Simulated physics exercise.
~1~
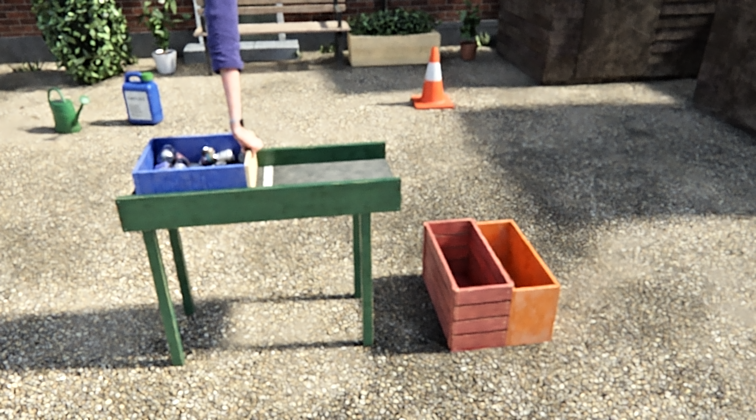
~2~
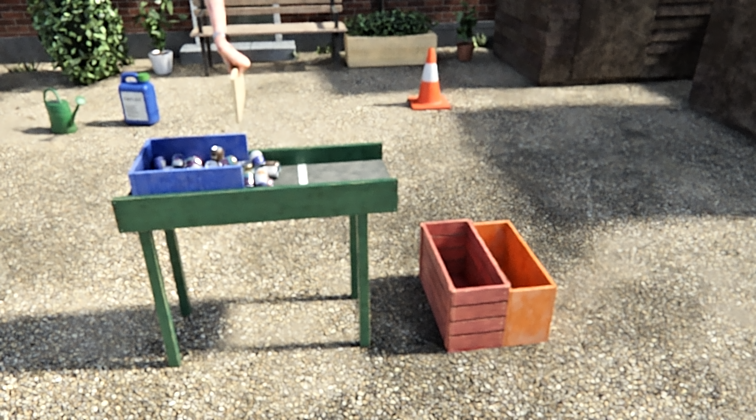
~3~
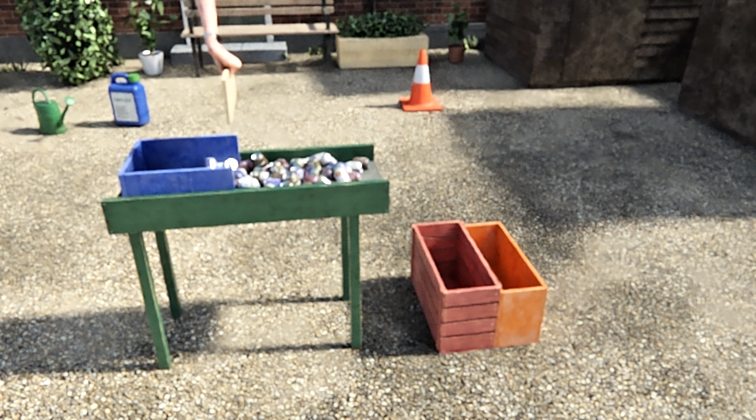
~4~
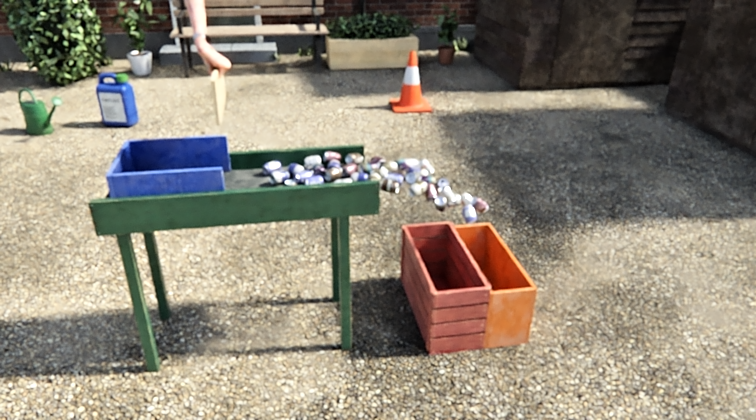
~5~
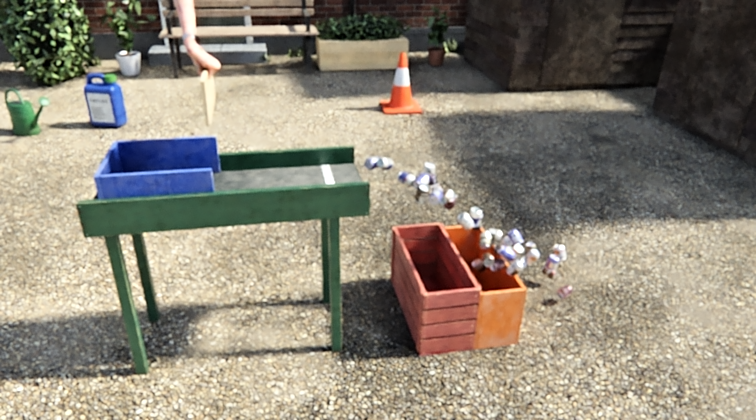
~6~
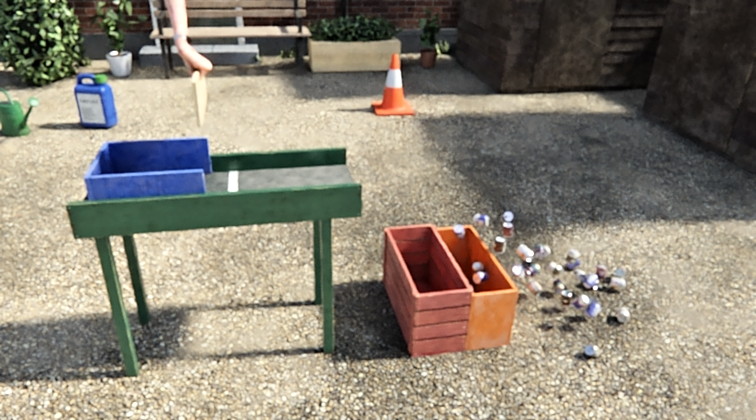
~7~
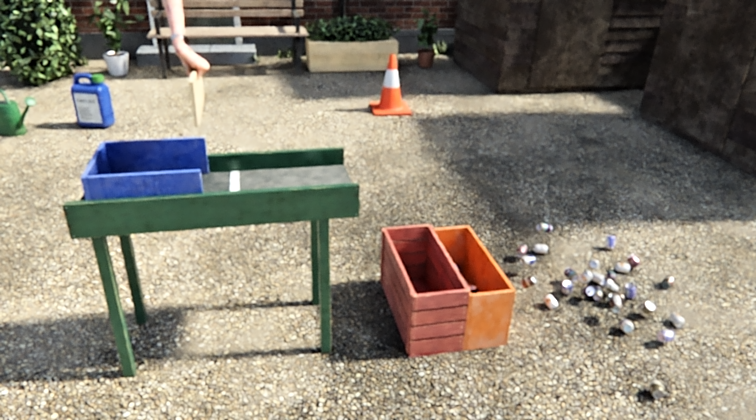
The footage shows a hand lifting a gate from a green-sided belt, letting small cans stream out of a blue pen and fly off the right end, passing over a red tote. Some drop into the orange box, while many land scattered on the gravel beyond it.
